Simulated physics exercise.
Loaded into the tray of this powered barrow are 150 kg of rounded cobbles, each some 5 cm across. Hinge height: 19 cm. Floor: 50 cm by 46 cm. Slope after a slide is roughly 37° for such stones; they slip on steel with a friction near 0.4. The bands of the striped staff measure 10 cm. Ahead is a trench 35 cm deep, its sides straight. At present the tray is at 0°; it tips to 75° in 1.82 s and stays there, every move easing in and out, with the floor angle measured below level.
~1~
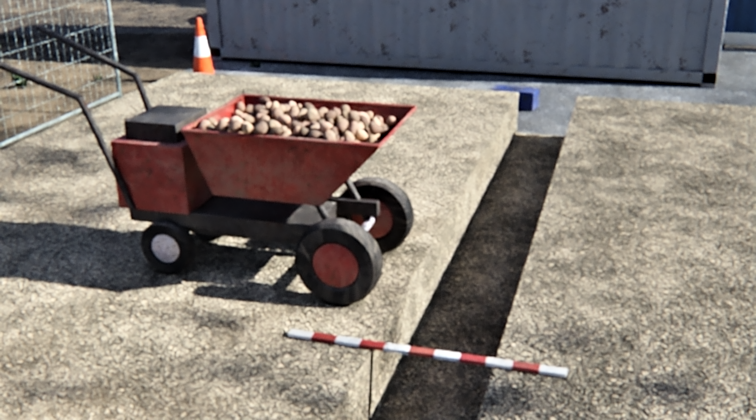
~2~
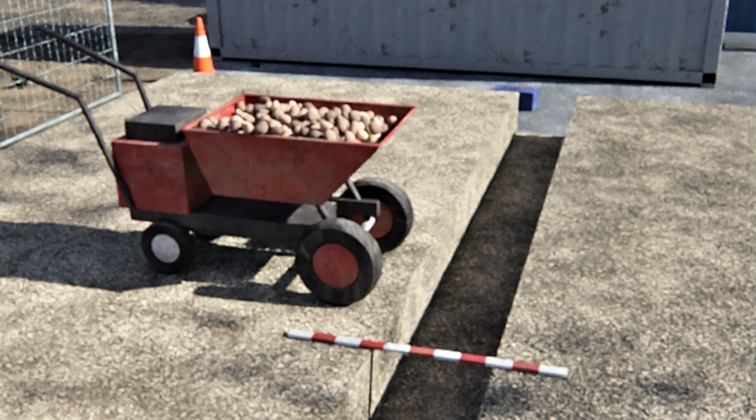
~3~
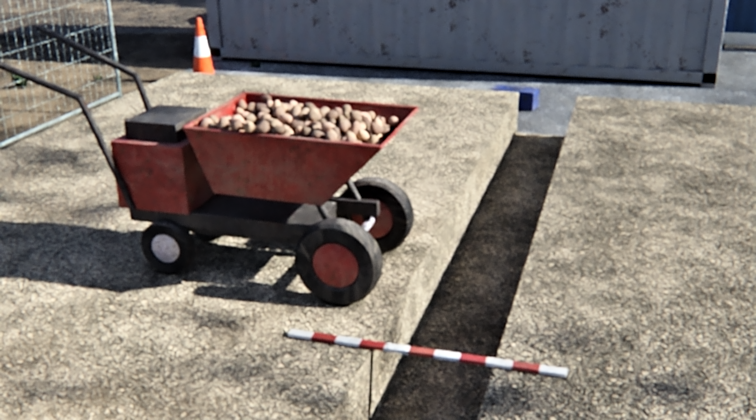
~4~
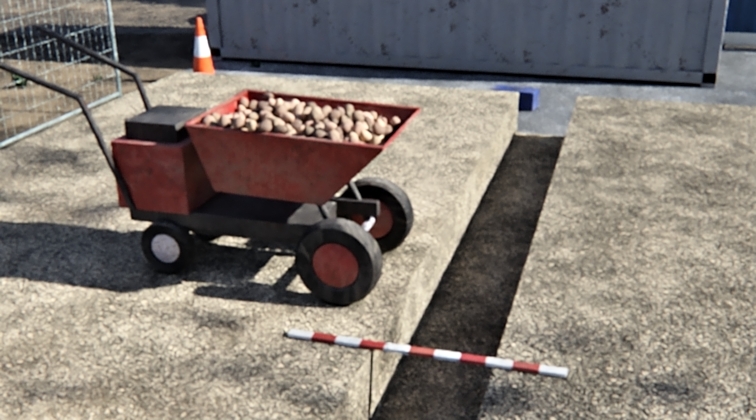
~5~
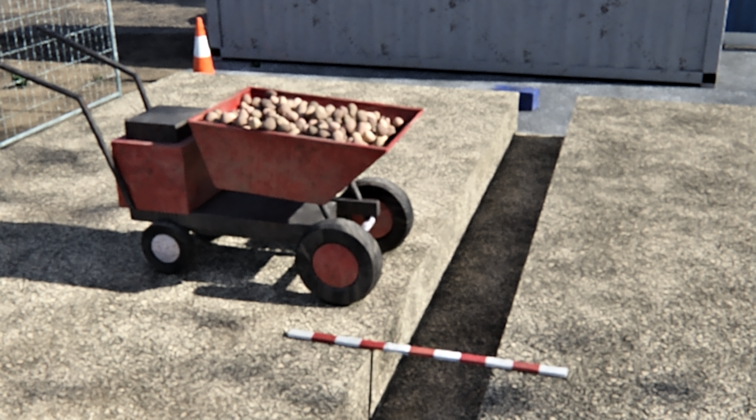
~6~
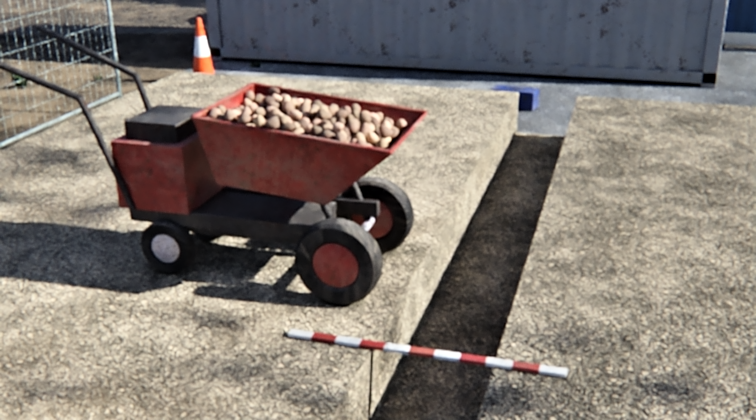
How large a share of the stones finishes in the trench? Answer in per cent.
A share of about 49 per cent.
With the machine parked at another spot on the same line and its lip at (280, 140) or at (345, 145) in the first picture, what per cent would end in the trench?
Roughly 100 in a hundred, then 85 in a hundred.
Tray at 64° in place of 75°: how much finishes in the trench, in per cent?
It would be near 55 per cent.
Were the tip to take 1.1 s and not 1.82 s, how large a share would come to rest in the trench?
That works out at about 45 in a hundred.
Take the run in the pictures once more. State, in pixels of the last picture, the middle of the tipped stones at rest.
Their middle lands near (523, 291).
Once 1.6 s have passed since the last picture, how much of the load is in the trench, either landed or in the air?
Around 30 per cent of it, at that instant.
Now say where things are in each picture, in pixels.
The first frame shows lip at (379, 147), floor tilted 0°, highest stones at (301, 112).
The second frame shows lip at (379, 147), floor tilted 0°, highest stones at (301, 112).
The third frame shows lip at (381, 148), floor tilted 1°, highest stones at (303, 111).
In the fourth frame, the tray is at 2°, its lip at (383, 149); the top of the load is at (289, 108).
In the fifth frame, the tray is at 4°, its lip at (387, 150); the top of the load is at (292, 106).
The sixth frame shows lip at (391, 153), floor tilted 5°, highest stones at (284, 102).
Then, 1.1 s after the last picture the floor is at 63°, 96 % in the tray, 3 % in the trench; the foremost stones are at (516, 266).
Then, 1.6 s after the last picture the floor is at 75°, 27 % in the tray, 29 % in the trench, 44 % past the trench; the foremost stones are at (676, 300).
Then, 2.0 s after the last picture the floor is at 75°, 5 % in the tray, 42 % in the trench, 52 % past the trench; the foremost stones are past the picture's edge.
Then, 3.9 s after the last picture the floor is at 75°, 0 % in the tray, 49 % in the trench, 51 % past the trench; the foremost stones are past the picture's edge.
